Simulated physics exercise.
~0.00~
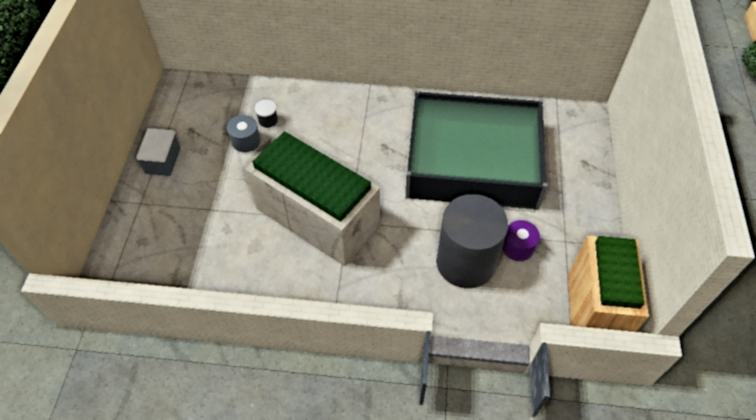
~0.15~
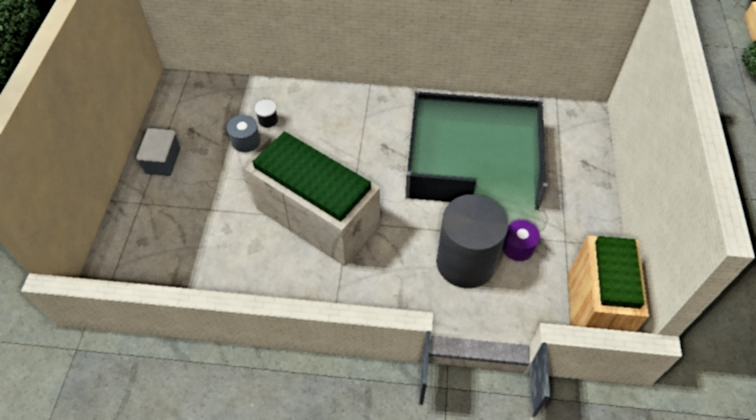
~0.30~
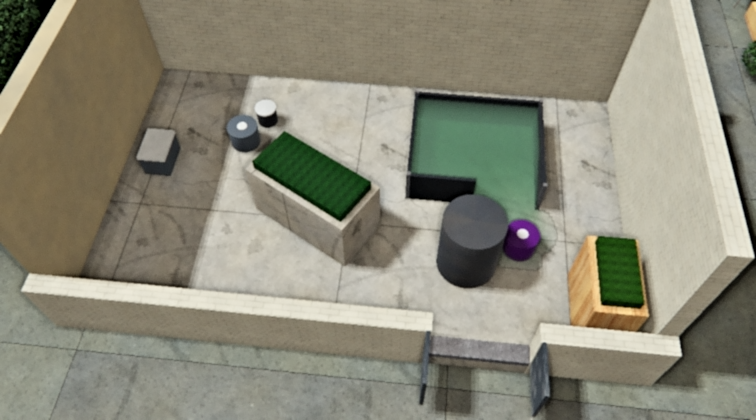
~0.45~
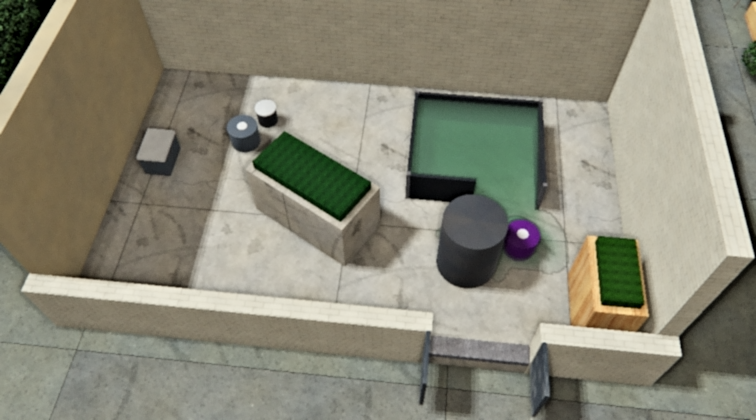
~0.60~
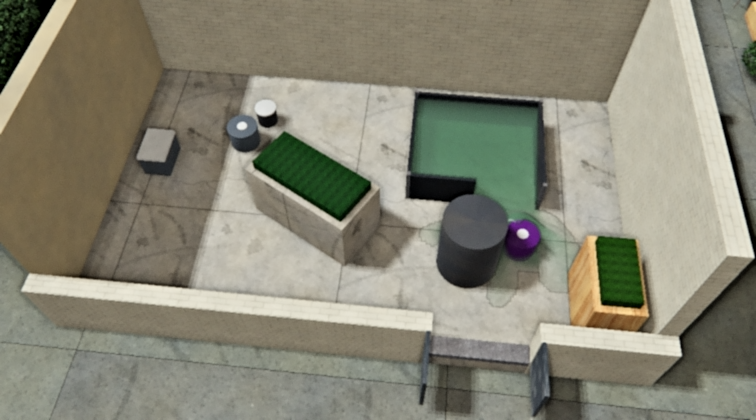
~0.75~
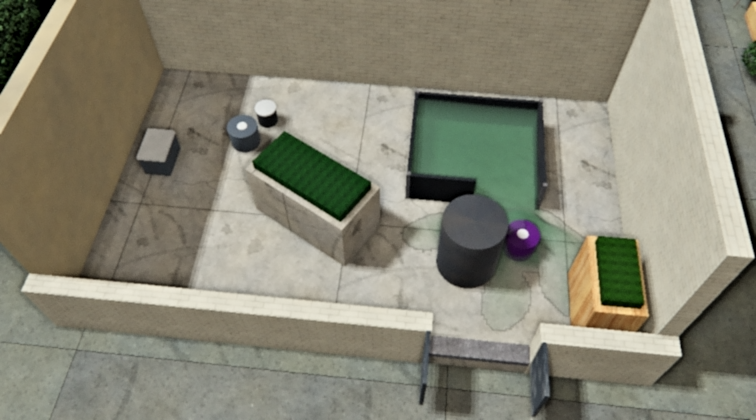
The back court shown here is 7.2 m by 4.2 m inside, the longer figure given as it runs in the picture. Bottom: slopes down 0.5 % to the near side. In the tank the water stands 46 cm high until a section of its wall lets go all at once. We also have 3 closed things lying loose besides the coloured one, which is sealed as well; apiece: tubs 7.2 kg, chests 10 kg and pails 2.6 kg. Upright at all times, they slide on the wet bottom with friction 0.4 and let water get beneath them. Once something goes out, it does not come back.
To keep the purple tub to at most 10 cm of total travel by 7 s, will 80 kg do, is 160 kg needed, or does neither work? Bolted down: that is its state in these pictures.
160 kg is needed.
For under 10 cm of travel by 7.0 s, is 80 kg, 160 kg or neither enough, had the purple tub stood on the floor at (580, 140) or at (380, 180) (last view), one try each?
In turn: The lighter suffices; the lighter suffices.
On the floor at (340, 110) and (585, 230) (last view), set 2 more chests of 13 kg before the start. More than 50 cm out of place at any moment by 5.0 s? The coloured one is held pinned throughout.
Going through them in that order, the answers are not too far and too far.
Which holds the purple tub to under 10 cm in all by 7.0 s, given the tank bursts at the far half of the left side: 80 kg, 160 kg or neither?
Well, in that case the light one does it.
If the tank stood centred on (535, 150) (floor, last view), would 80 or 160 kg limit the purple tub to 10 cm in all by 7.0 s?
In that case the lighter mass suffices.
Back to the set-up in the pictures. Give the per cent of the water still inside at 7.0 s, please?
Still held: Near 88 %.
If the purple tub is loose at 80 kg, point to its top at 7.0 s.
It should be close to (539, 257) in the last view.
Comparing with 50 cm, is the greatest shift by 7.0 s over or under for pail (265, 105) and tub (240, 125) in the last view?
One after the other: Goes beyond it, then does not reach it.
After 1.4 s the purple tub would be 26 cm from its start with 80 kg and 0 cm from its start with 160 kg; 18 cm of water round it then.
After 3.1 s the purple tub would be 39 cm from its start with 80 kg and 0 cm from its start with 160 kg; 10 cm of water round it then.
After 4.9 s the purple tub would be 39 cm from its start with 80 kg and 0 cm from its start with 160 kg; 8 cm of water round it then.
After 7.0 s the purple tub would be 39 cm from its start with 80 kg and 0 cm from its start with 160 kg; 6 cm of water round it then.
